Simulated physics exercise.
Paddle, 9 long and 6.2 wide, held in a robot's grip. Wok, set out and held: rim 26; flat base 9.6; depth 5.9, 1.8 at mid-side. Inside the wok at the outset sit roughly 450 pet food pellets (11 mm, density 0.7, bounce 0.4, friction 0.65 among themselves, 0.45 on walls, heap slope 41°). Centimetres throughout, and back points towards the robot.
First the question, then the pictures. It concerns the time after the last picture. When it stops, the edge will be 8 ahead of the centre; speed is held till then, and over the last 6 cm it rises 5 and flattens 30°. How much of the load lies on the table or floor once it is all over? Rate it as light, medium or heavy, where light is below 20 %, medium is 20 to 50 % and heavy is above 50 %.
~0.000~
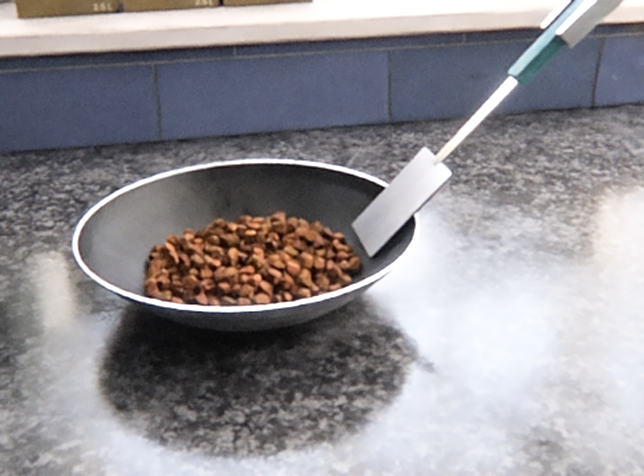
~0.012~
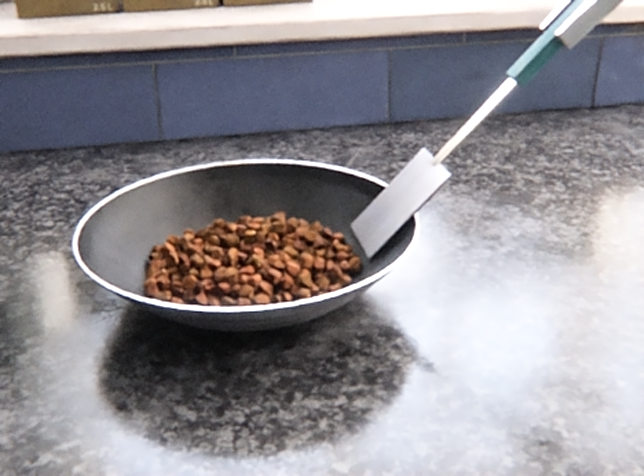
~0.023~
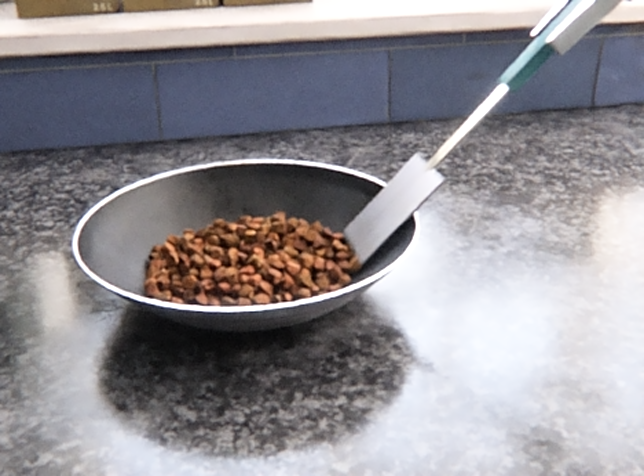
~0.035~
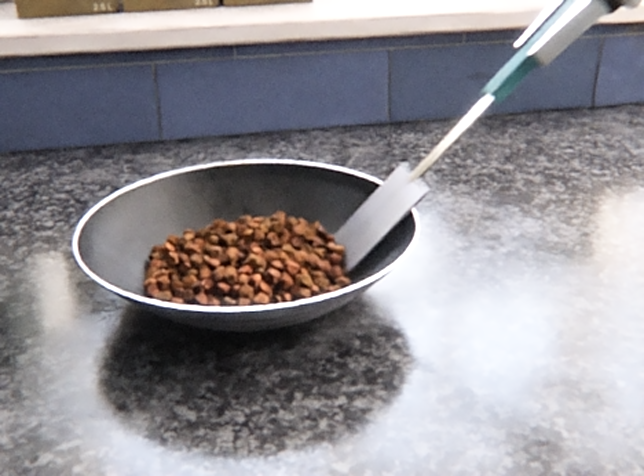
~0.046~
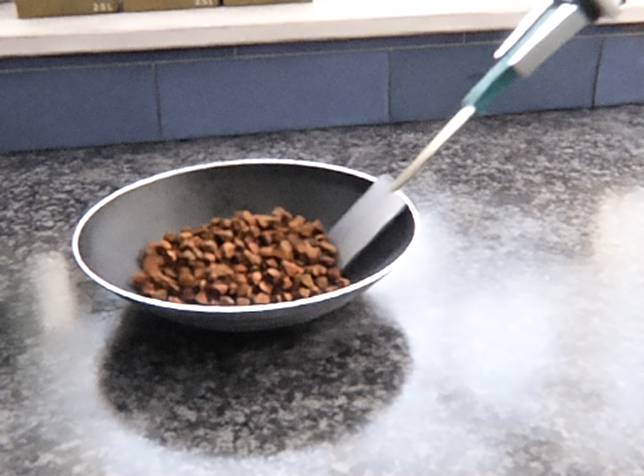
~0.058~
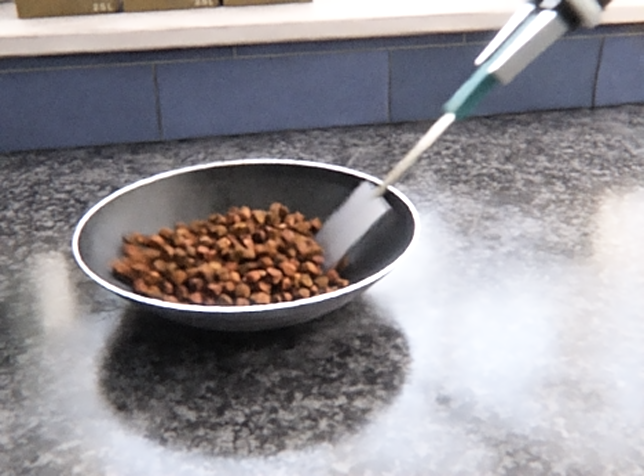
Rating: Medium.
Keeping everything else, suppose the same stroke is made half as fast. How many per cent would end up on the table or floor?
The share on the table or floor would be about 15 percent.
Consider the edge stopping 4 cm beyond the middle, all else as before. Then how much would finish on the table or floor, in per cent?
My guess would be around 15 per cent.
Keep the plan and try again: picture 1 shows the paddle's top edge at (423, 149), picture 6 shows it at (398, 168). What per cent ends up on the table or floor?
About 10 per cent.
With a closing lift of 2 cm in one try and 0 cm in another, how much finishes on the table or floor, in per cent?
I'd put it near 30 in a hundred, then near 25 in a hundred.
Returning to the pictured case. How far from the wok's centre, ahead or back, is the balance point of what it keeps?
Ahead, by around 3.5 cm.
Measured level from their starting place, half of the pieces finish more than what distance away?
Level distance of roughly 5 cm.
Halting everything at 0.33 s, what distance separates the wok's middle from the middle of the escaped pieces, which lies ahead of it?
About 24 cm.
After 0.09 s, sloping 46°, highest piece 8 above the table; 453 in the wok.
After 0.11 s, sloping 38°, highest piece 10 above the table; 443 in the wok, 10 on the blade or in flight.
After 0.33 s, sloping 16°, highest piece 22 above the table; 336 in the wok, 56 on the table or floor, 61 on the blade or in flight.
After 1.38 s, sloping 16°, highest piece 6 above the table; 336 in the wok, 117 on the table or floor.
At rest, 336 in the wok, 117 on the table or floor. That is 26 % on the table or floor.
